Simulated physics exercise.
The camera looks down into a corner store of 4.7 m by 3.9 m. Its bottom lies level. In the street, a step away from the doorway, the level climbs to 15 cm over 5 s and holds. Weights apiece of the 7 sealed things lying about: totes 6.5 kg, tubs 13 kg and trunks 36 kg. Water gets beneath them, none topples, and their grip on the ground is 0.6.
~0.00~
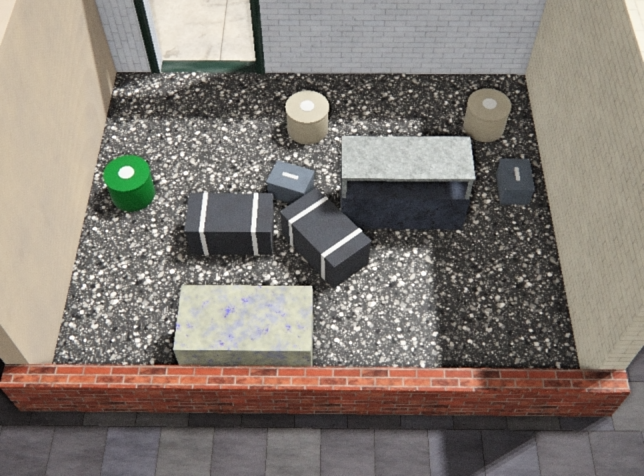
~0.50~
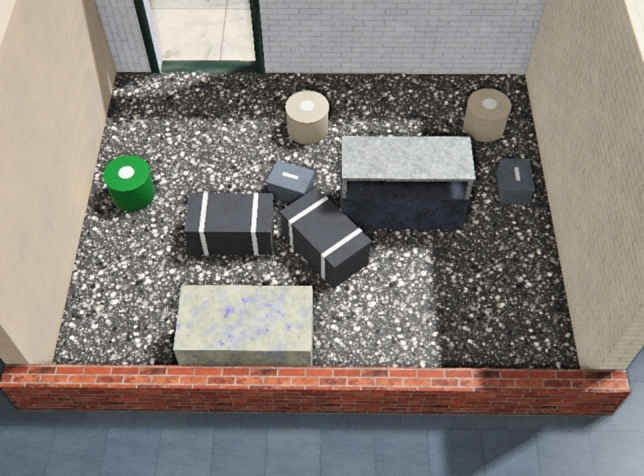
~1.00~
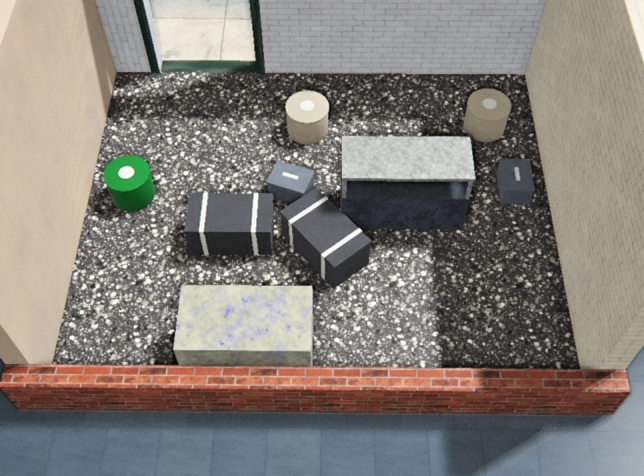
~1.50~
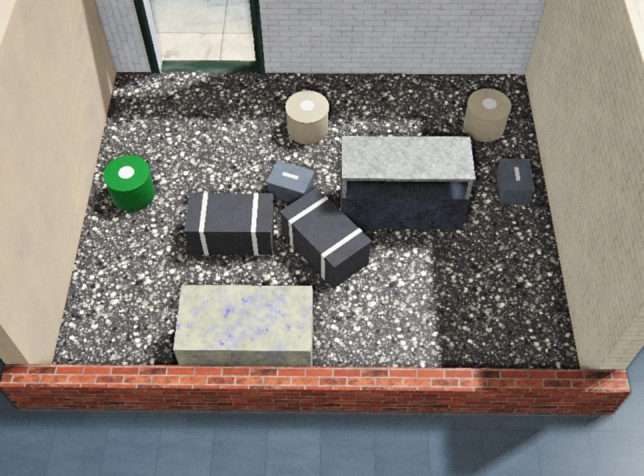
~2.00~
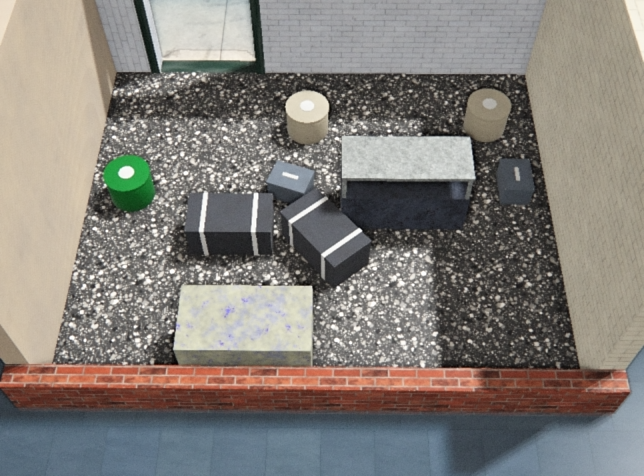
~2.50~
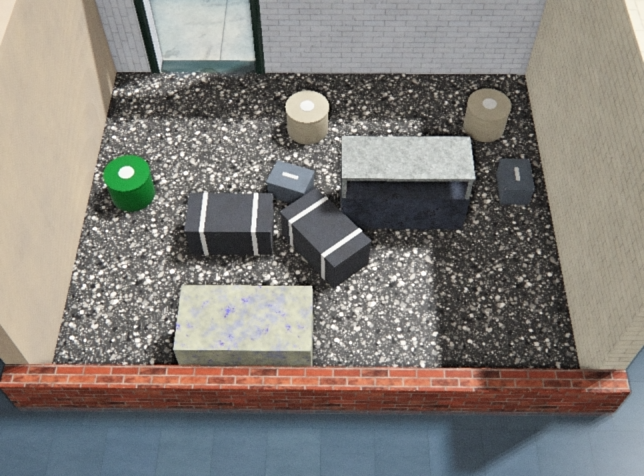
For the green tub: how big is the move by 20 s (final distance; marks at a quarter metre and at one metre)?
The green tub travels far.
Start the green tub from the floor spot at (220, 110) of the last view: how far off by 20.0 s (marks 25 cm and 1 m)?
It gets carried off.
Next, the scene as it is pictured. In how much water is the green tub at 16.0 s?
Roughly 5 cm.
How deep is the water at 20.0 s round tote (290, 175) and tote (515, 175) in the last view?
Roughly 10 and 9 cm.
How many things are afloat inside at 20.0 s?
I count 4.
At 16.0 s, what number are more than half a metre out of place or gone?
I count 2.
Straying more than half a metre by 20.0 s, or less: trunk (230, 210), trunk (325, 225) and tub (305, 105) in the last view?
In that order: Over, past it, short of it.
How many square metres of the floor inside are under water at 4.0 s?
Roughly 2.0 m2.
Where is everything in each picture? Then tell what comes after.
The green tub at (126, 173) rests on the ground; water covers 0.0 m2; 0 of 7 have shifted, in the first picture.
The green tub at (126, 173) rests on the ground; 0.0 m2 under water; 0 of 7 have shifted, in the second picture.
The green tub at (126, 173), on the bottom; 0.0 m2 under water; 0 of 7 have shifted, in the third picture.
The green tub at (126, 173), on the bottom; 0.0 m2 under water; 0 of 7 have shifted, in the fourth picture.
The green tub at (126, 173) rests on the ground; 0.0 m2 under water; 0 of 7 have shifted, in the fifth picture.
The green tub at (126, 173) rests on the ground; water covers 0.0 m2; 0 of 7 have shifted, in the sixth picture.
After 4.0 s the green tub is near (126, 173), 0.0 m from its start, aground; 0 afloat.
After 9.0 s the green tub is near (124, 181), 0.1 m from its start, aground; 0 afloat.
After 16.0 s the green tub is near (365, 300), 2.7 m from its start, aground; 2 afloat.
After 20.0 s the green tub is near (433, 333), 3.4 m from its start, afloat; 4 afloat.
